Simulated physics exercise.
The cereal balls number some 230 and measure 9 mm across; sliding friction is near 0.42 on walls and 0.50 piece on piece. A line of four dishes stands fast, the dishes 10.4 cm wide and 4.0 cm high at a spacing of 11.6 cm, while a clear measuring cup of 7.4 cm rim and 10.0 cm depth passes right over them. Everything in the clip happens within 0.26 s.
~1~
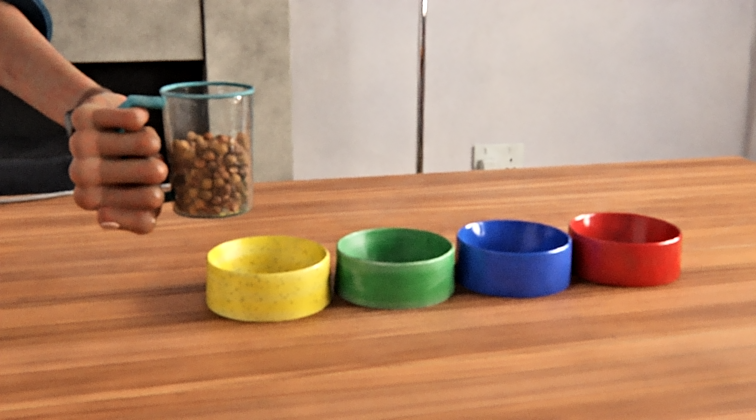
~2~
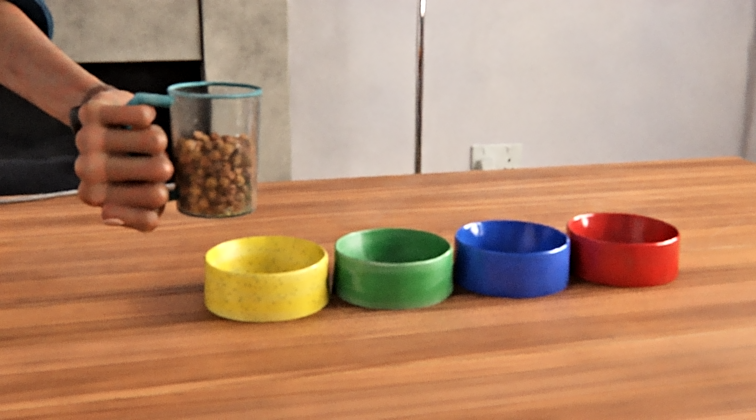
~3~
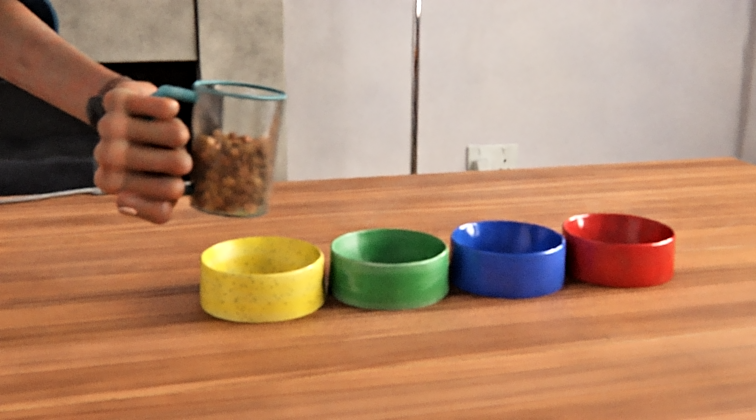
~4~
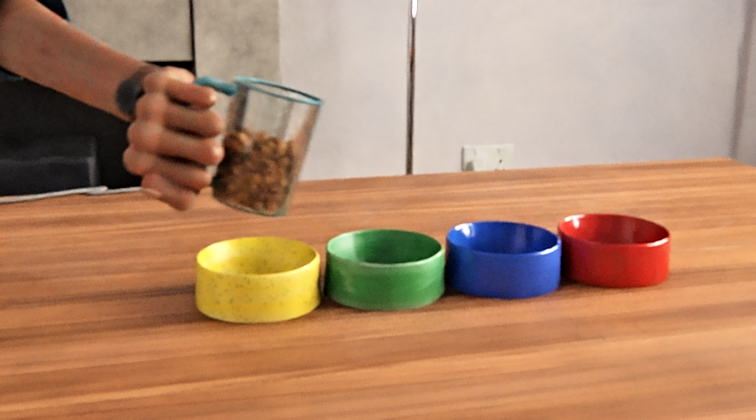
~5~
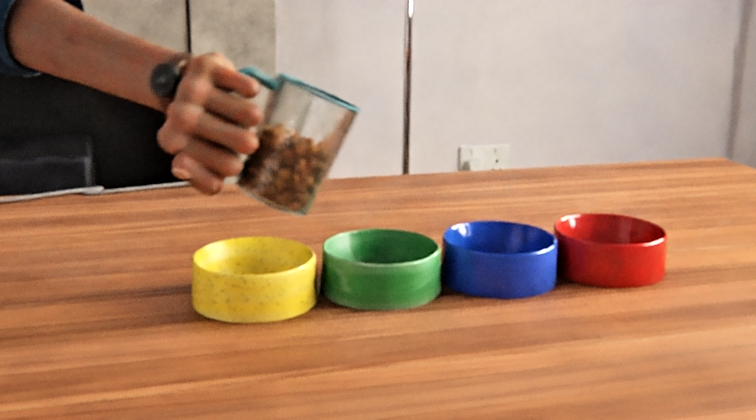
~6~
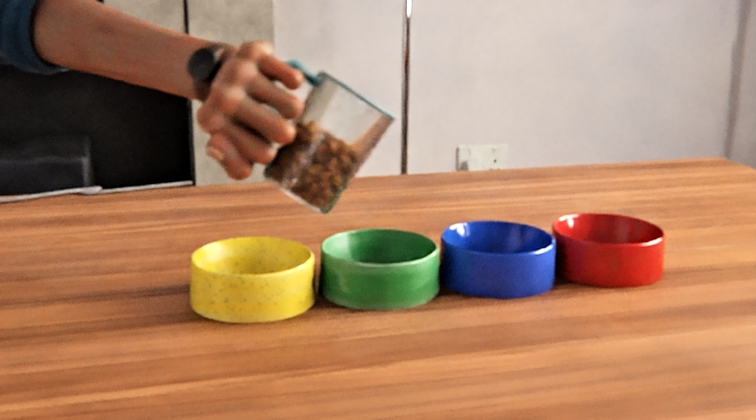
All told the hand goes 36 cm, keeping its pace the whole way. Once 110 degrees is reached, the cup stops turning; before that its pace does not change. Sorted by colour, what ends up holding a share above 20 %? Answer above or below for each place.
Red: Above, blue: Below, green: Below, yellow: Below, counter: Above.
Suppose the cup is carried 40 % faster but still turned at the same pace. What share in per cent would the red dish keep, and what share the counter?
Then the red dish gets 80 and the counter 20.
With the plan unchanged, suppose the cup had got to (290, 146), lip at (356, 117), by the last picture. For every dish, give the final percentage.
Final shares - red 60 %, blue 0 %, green 0 %, yellow 0 %.
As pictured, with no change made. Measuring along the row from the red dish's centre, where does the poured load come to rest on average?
Some 7 centimetres out on the right-hand side of that dish.
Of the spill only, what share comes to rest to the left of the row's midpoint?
Roughly 0 per cent of them.
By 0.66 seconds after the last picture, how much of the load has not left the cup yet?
Estimate: Around 20 % of the load.
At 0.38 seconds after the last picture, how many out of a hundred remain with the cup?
I'd estimate some 100 per cent of the load.
Then, 0.23 s after the last picture, tilt 73 degrees; cup holds 100 %.
Then, 0.38 s after the last picture, tilt 98 degrees; cup holds 100 %.
Then, 0.66 s after the last picture, tilt 110 degrees; cup holds 20 %, red 30 %.
In the end, red 55 %, blue 0 %, green 0 %, yellow 0 %, counter 45 %.
